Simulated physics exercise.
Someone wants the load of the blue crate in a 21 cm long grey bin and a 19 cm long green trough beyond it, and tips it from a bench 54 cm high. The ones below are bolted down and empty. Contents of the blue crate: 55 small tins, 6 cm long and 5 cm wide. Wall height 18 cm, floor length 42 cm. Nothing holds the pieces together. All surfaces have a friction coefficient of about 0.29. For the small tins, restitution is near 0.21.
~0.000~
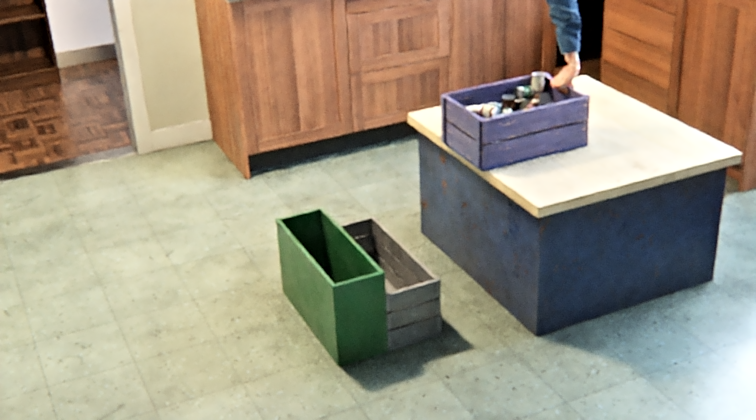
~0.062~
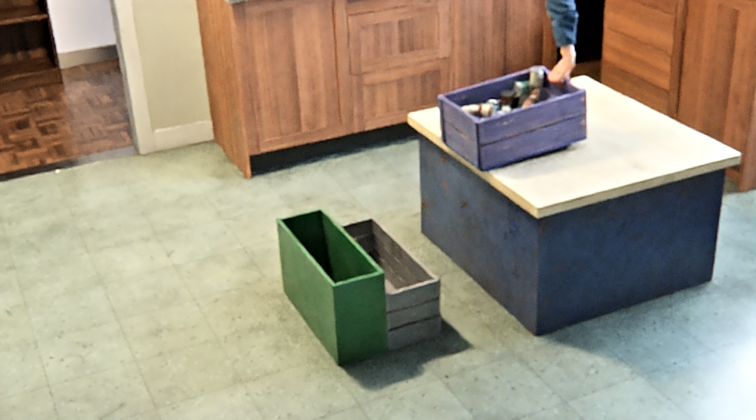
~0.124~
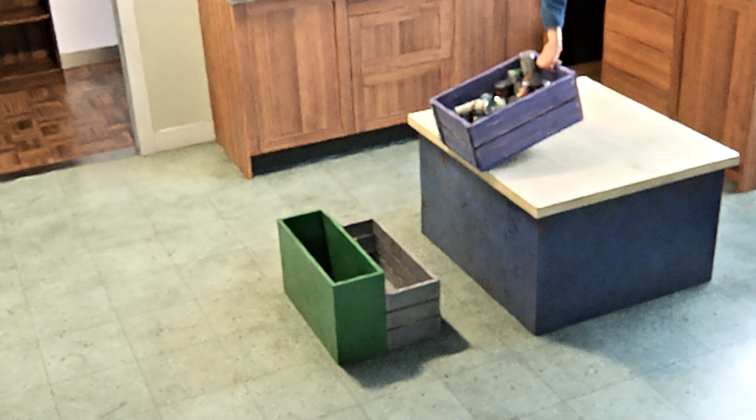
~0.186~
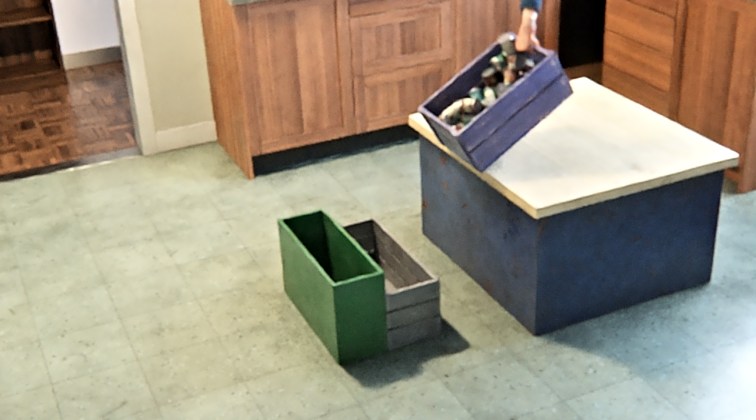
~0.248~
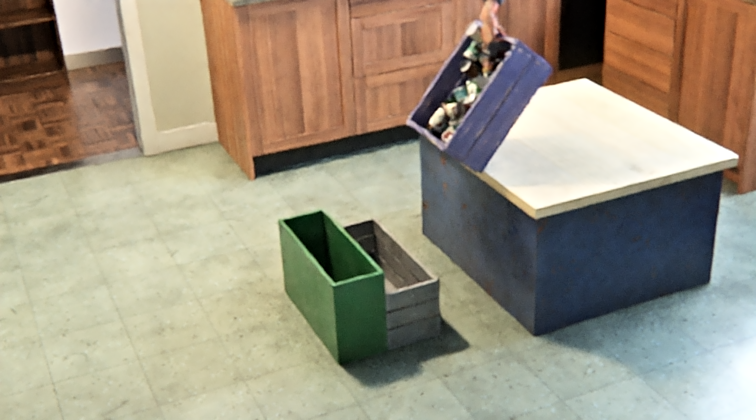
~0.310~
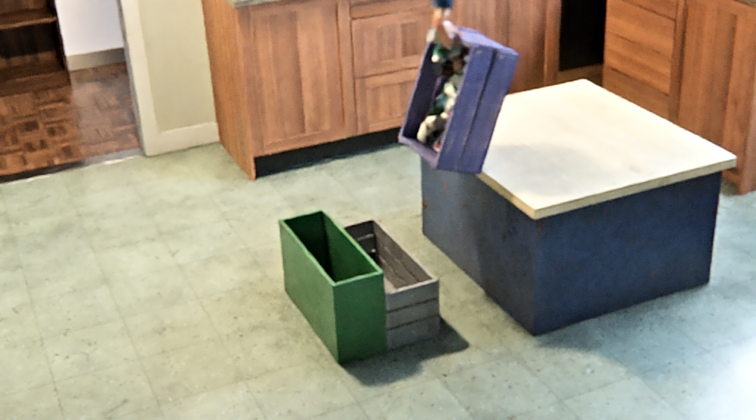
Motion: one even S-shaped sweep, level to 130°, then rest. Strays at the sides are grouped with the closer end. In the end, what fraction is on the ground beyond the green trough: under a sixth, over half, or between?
One sixth through half.
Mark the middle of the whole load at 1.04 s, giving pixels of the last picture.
Roughly at pixel (364, 298).
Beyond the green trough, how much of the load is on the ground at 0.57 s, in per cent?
0 % by then.
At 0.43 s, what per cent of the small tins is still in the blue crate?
95 %.
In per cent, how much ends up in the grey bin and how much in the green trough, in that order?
Roughly 50 and 20 per cent.
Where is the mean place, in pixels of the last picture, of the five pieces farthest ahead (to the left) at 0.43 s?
I'd put them at about (379, 101).
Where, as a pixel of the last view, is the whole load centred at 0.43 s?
The centre sits near (419, 120).
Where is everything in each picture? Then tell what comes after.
In the first frame (each is followed by its nearest rim corner in this view; the camera moves round a little), blue crate, (485, 120); grey bin, (389, 294); 0° from level; none out.
Blue crate, (481, 121); 4° from level, in the second frame.
Blue crate, (472, 125); 15° from level, in the third frame.
Blue crate, (459, 133); 31° from level, in the fourth frame.
Blue crate, (446, 146); 50° from level, in the fifth frame.
Blue crate, (436, 164); grey bin, (388, 293); 70° from level; none out, in the sixth frame.
After 0.43 s, tilt 107°; 53 still in the blue crate and 2 in the air.
After 0.57 s, tilt 130°; 12 still in the blue crate, 1 in the grey bin and 42 in the air.
After 0.78 s, tilt 130°; 22 in the grey bin, 11 in the green trough, 13 on the ground beyond the green trough and 9 in the air.
Outcome (at 1.04 s), 28 in the grey bin, 11 in the green trough, 1 on the ground short of the grey bin and 15 on the ground beyond the green trough. Asked share, 15 of 55, 27 per cent.
